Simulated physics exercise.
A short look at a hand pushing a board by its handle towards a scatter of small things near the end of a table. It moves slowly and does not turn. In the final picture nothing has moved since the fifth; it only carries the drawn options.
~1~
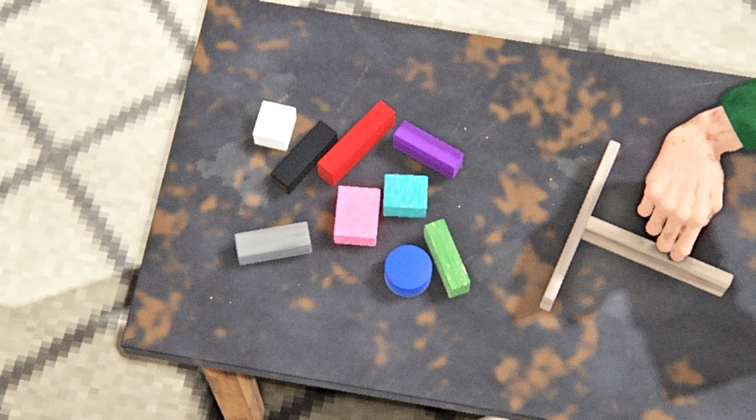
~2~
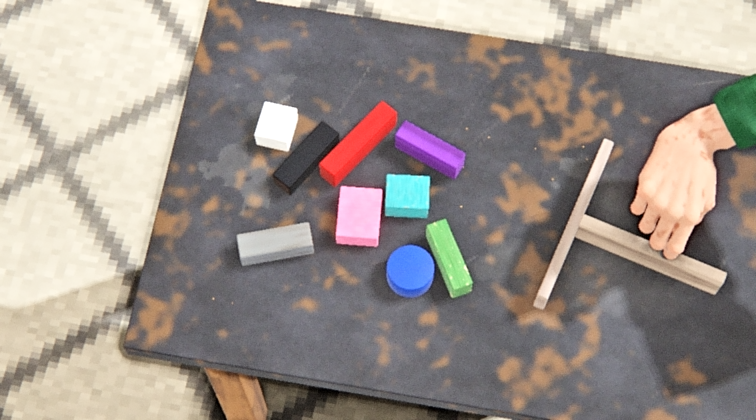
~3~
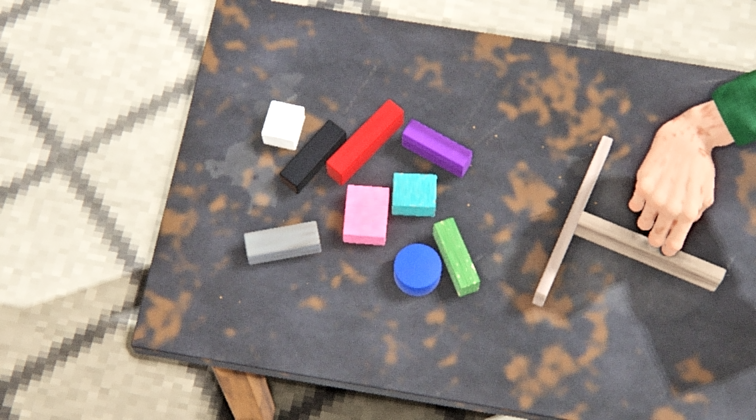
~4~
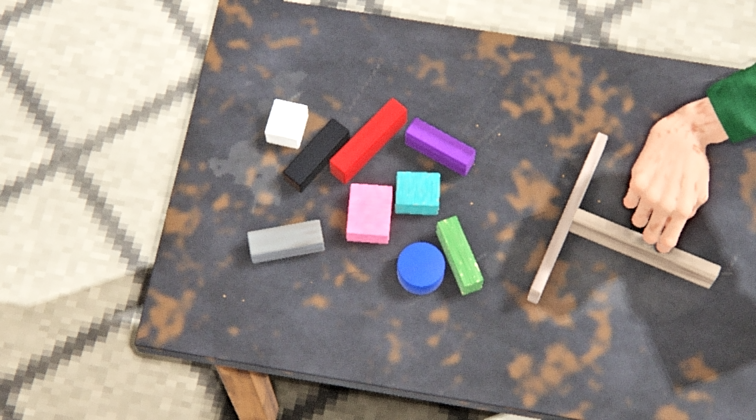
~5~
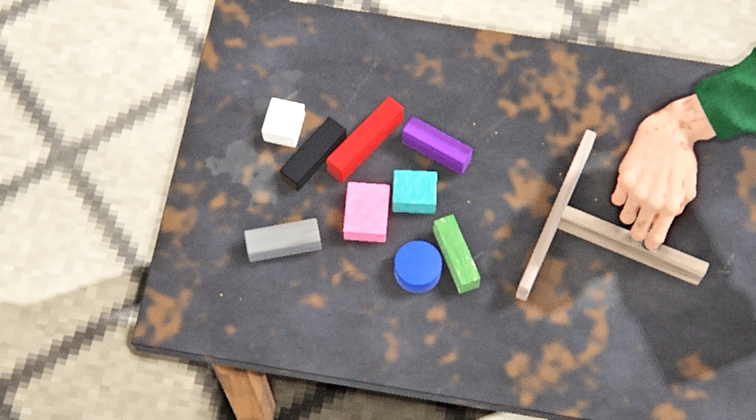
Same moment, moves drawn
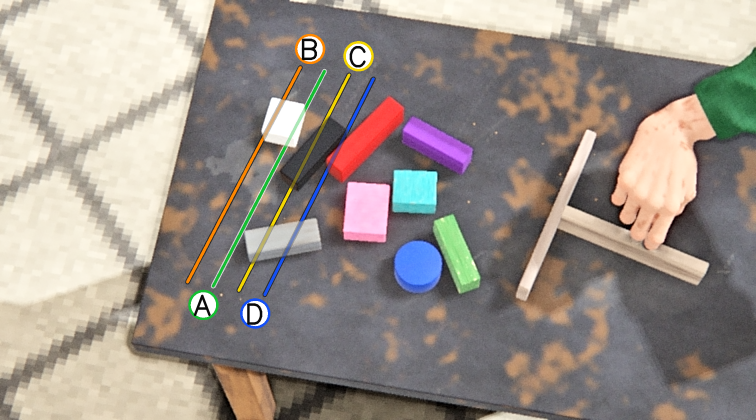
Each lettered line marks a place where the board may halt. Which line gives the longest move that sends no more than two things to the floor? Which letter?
No third one falls up to B.
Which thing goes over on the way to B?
The grey stick.
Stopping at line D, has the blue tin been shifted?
Yes.
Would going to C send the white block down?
No.
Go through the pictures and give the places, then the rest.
The first picture shows turquoise block (405, 196); black stick (304, 157); board (583, 218).
The second picture shows board (577, 217); white block (277, 127).
The third picture shows board (575, 214); purple stick (437, 148).
The fourth picture shows board (570, 211); blue tin (421, 268).
The fifth picture shows board (559, 208); turquoise block (415, 192); black stick (314, 154); grey stick (283, 241).
On the marked copy, A at (270, 175); B at (245, 171); C at (295, 179); D at (321, 183).
Taking B. A third of the way, board (446, 190); blue tin (365, 255); purple stick (426, 143).
Two thirds of the way, board (334, 172); grey stick (223, 221); white block (256, 107).
When it is over, board (247, 159); grey stick over the edge; white block (199, 72); one fallen.
As for the rest, A is within the limit but short; C is within the limit but short; D is within the limit but short.
